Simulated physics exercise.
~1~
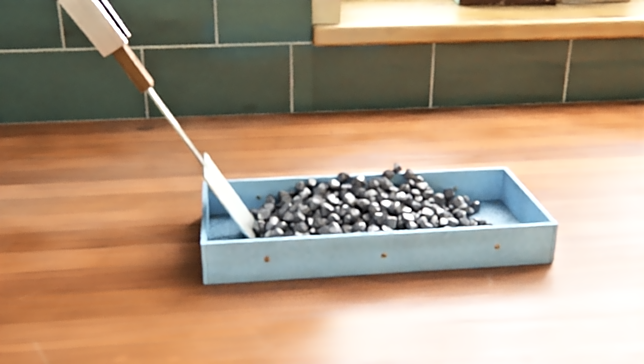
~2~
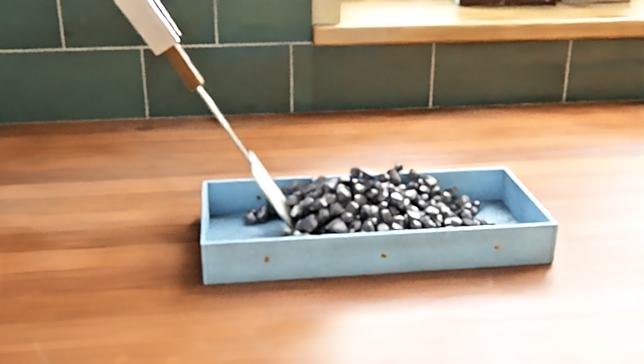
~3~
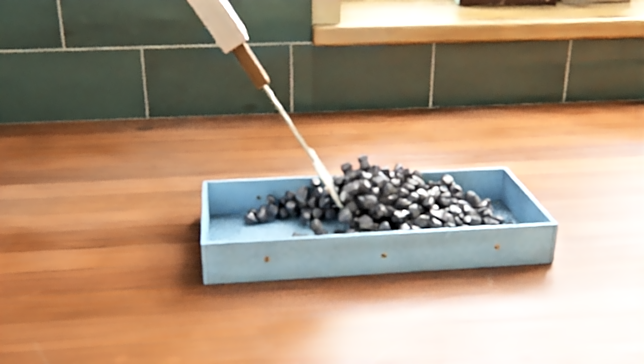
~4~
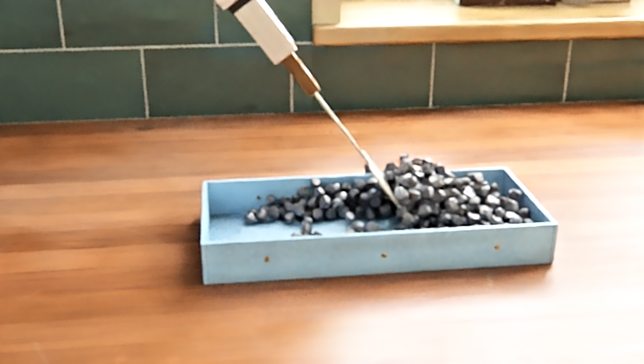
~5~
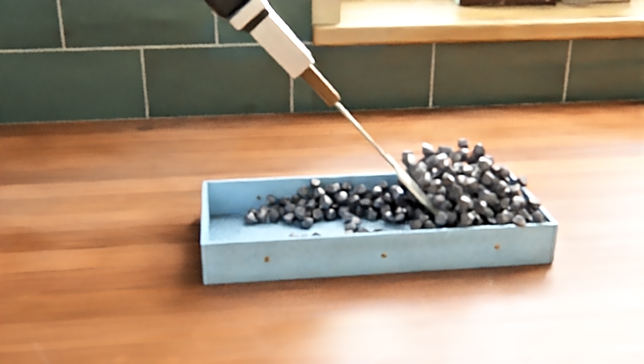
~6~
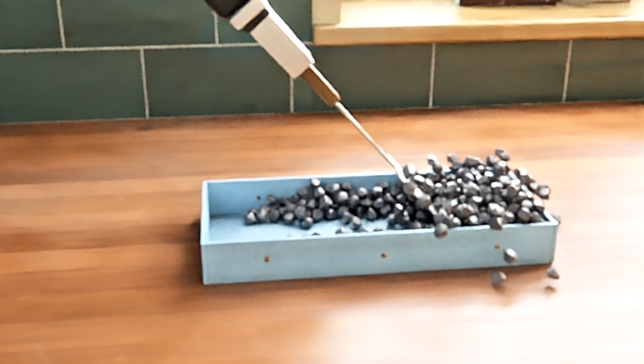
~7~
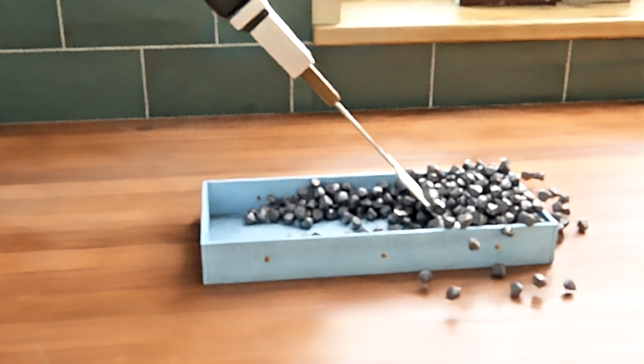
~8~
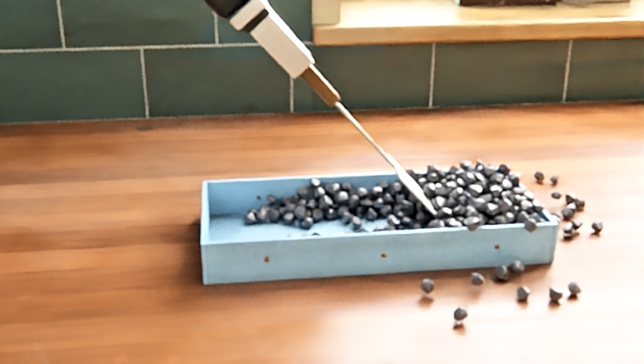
We see a robotic arm push a paddle rightward through dark pebbles in a blue tray on a wooden table, heaping them toward the right end. The paddle stops, and some pebbles spill over the edge and scatter on the table, while most remain in the tray.
